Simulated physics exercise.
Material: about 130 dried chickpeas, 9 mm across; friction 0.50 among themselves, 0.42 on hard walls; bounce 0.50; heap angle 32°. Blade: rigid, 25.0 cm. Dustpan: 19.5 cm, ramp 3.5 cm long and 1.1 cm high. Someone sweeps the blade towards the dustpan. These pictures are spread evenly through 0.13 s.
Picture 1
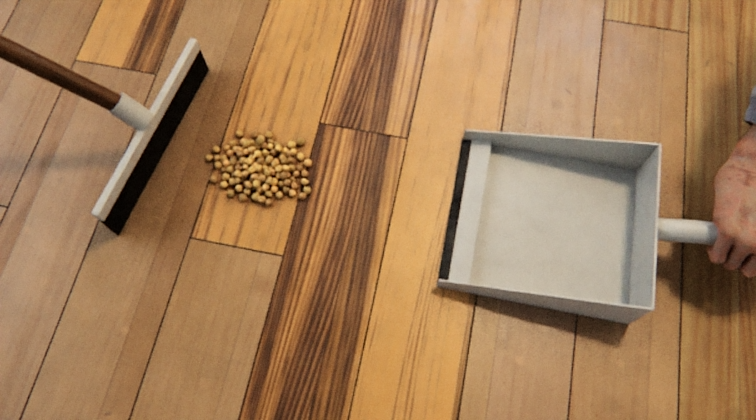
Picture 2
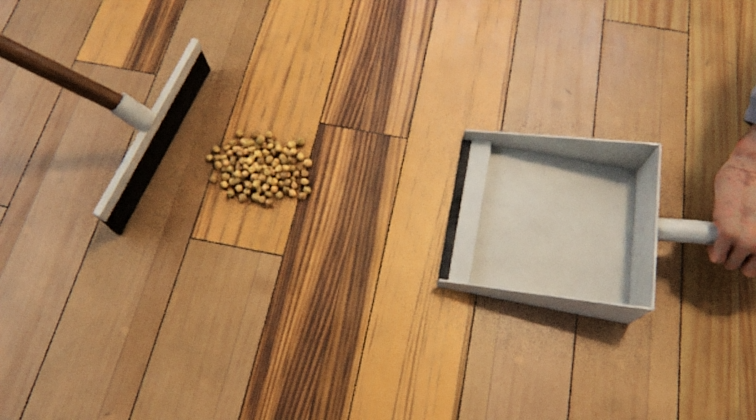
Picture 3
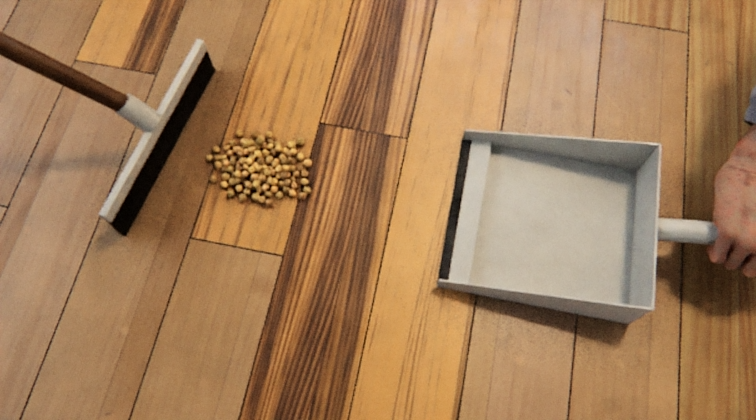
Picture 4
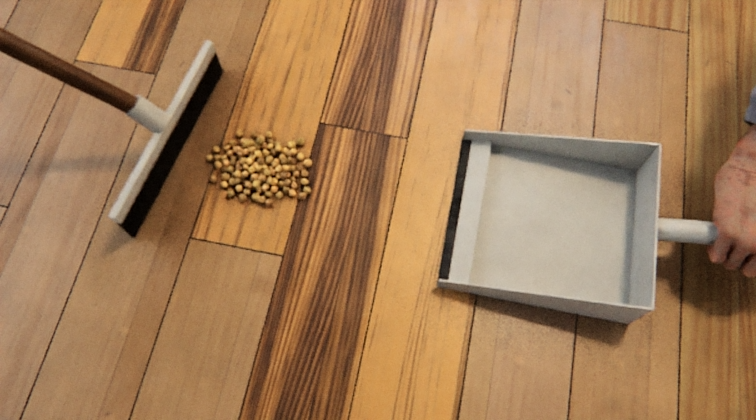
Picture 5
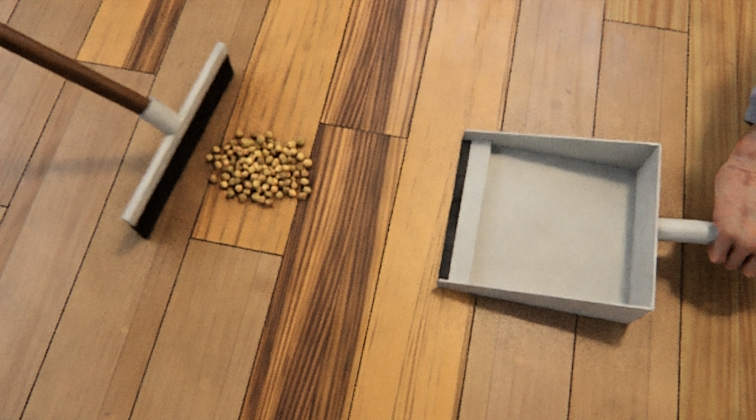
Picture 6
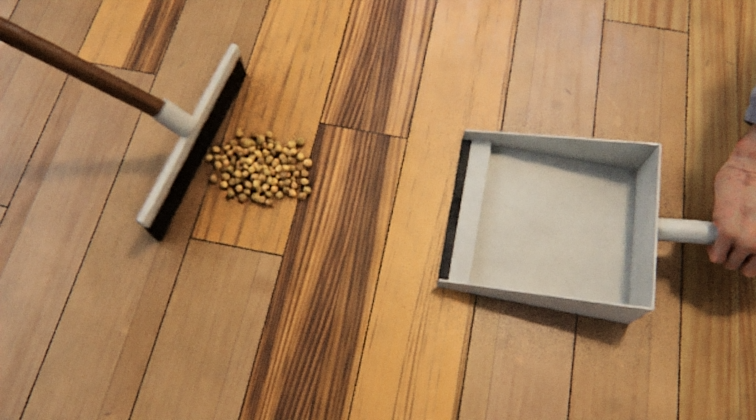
The footage shows a broom with a dark-edged blade sliding slowly right across a wooden floor until it is beside a small heap of chickpeas, which stays in place, while a hand at right holds a pale dustpan still.
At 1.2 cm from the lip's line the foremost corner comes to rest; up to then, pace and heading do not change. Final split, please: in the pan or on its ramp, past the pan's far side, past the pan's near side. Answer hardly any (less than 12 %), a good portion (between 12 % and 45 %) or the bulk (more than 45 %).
In the pan or on its ramp: A good portion; past the pan's far side: Hardly any; past the pan's near side: Hardly any.
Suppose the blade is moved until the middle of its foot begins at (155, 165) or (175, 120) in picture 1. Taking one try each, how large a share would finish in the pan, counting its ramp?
35 and 20 per cent, roughly.
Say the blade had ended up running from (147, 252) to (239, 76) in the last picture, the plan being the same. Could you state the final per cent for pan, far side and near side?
Final per cent - pan 25, far 5, near 40.
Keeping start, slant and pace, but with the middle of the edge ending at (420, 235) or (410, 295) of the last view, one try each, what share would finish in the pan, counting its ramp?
Close to 35 and 30 in a hundred, in that order.
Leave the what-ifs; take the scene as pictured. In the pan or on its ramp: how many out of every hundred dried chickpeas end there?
Around 30 in a hundred finish there.
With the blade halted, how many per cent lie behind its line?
About 0 per cent.
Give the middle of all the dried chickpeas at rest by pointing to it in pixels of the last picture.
Near (449, 205).
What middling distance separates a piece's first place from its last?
I'd say close to 24 cm.
Then, 0.22 s after the last picture, middle of the blade 18 cm from the lip; 0 % over the lip, far side 0 %, near side 0 %.
Then, 0.37 s after the last picture, middle of the blade 8 cm from the lip; 0 % over the lip, far side 0 %, near side 5 %.
Then, 0.65 s after the last picture, middle of the blade 3 cm from the lip; 30 % over the lip, far side 0 %, near side 5 %.
In the end, pan 30 %, far side 0 %, near side 5 %, in front of the lip or behind the blade 65 %.
